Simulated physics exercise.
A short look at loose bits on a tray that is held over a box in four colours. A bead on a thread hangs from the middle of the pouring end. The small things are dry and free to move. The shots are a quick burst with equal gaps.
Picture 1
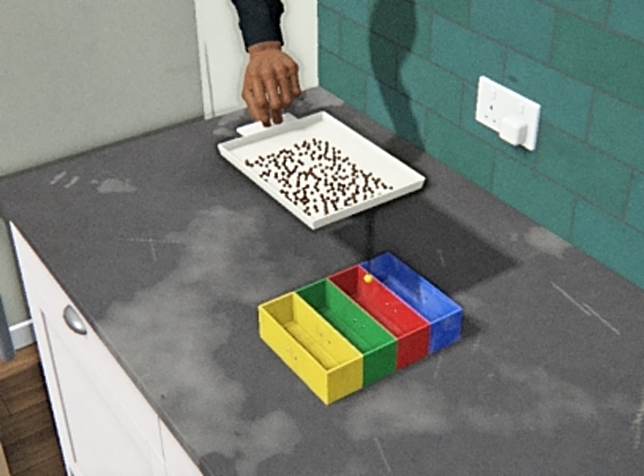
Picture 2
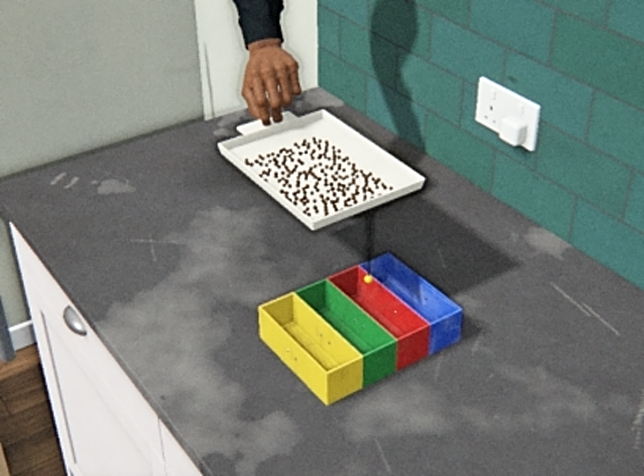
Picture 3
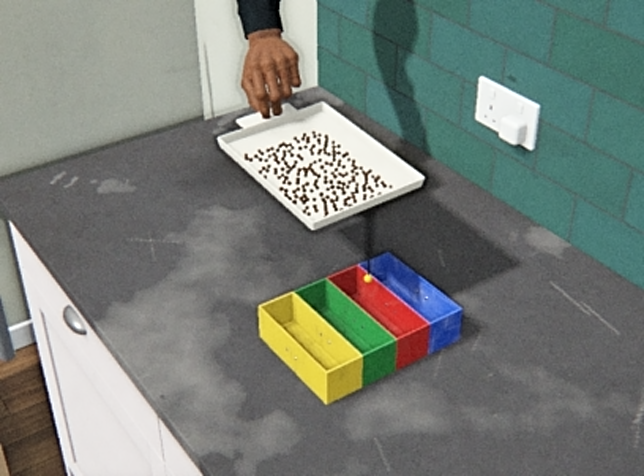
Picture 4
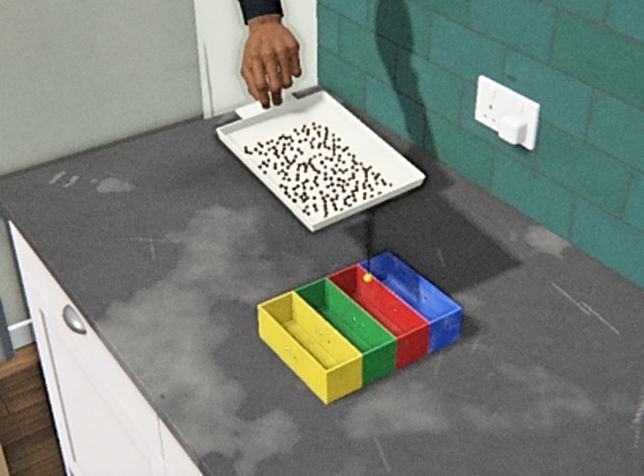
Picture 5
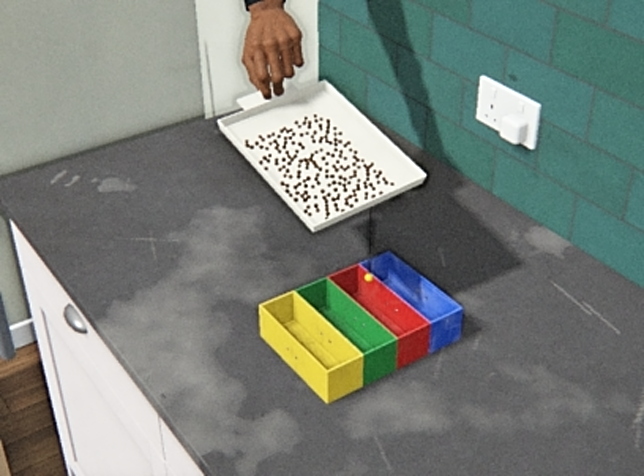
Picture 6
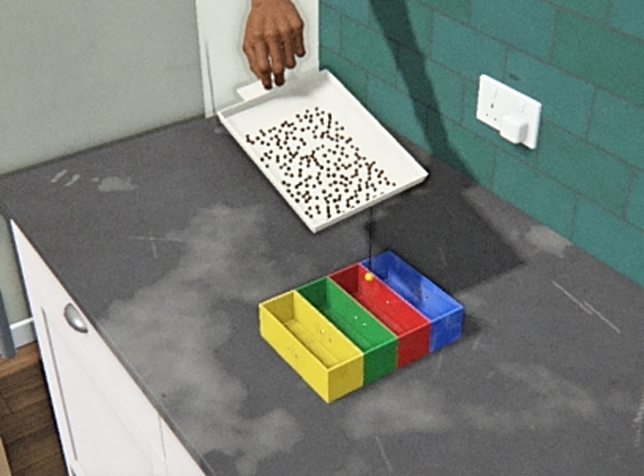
On a grey worktop, a hand slowly tilts a white tray of small brown berries.
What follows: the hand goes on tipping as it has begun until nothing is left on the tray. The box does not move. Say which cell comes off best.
The green cell gets the most.
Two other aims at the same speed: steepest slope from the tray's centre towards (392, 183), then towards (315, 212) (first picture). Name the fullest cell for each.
One: That blue cell. Two: The cell in green.
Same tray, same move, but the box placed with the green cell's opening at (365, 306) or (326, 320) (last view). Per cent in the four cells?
First some 100, then 100 per cent.
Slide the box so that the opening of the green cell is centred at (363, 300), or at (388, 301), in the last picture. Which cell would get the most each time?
One: The yellow one. Two: The cell in yellow.
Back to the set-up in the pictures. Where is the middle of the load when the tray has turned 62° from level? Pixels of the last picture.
Close to (334, 203).
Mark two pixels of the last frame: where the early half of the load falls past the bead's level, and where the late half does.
Around (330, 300) and then (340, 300).
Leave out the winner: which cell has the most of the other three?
It is the yellow one.
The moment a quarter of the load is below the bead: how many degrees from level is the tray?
Roughly 100°.
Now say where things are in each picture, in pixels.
The first picture shows corners of the pouring end at (313, 219) and (421, 178), level; middle of the load at (319, 179), allspice berries; bead on its thread at (369, 279); yellow cell at (344, 377); green cell at (379, 360); red cell at (413, 344); blue cell at (445, 328).
The second picture shows corners of the pouring end at (313, 220) and (421, 179), level; middle of the load at (319, 179).
The third picture shows corners of the pouring end at (313, 221) and (421, 177), tipped barely, lowest at the left corner; middle of the load at (319, 176).
The fourth picture shows corners of the pouring end at (313, 222) and (421, 176), tipped a little, lowest at the left corner; middle of the load at (319, 172).
The fifth picture shows corners of the pouring end at (314, 224) and (423, 175), tipped a little, lowest at the left corner; middle of the load at (320, 169).
The sixth picture shows corners of the pouring end at (315, 225) and (424, 173), tipped clearly, lowest at the left corner; middle of the load at (322, 167), about a third on the move; yellow cell at (345, 375); green cell at (380, 358); red cell at (413, 342); blue cell at (446, 327).
Soon, tray tipped steeply; nearly all on the tray; a stray few in the green cell; a stray few in the yellow cell; a small part falling or outside the box.
A while on, tray tipped past a quarter turn; about a quarter on the tray; about a quarter in the green cell; a small part in the yellow cell; a stray few in the red cell; about a third falling or outside the box.
Towards the end, tray tipped past a quarter turn; about two thirds in the green cell; about a quarter in the yellow cell; a small part in the red cell; a stray few in the blue cell; a stray few falling or outside the box.
Finally, tray tipped past a quarter turn; about two thirds in the green cell; about a quarter in the yellow cell; a small part in the red cell; a stray few in the blue cell; a stray few outside the box.
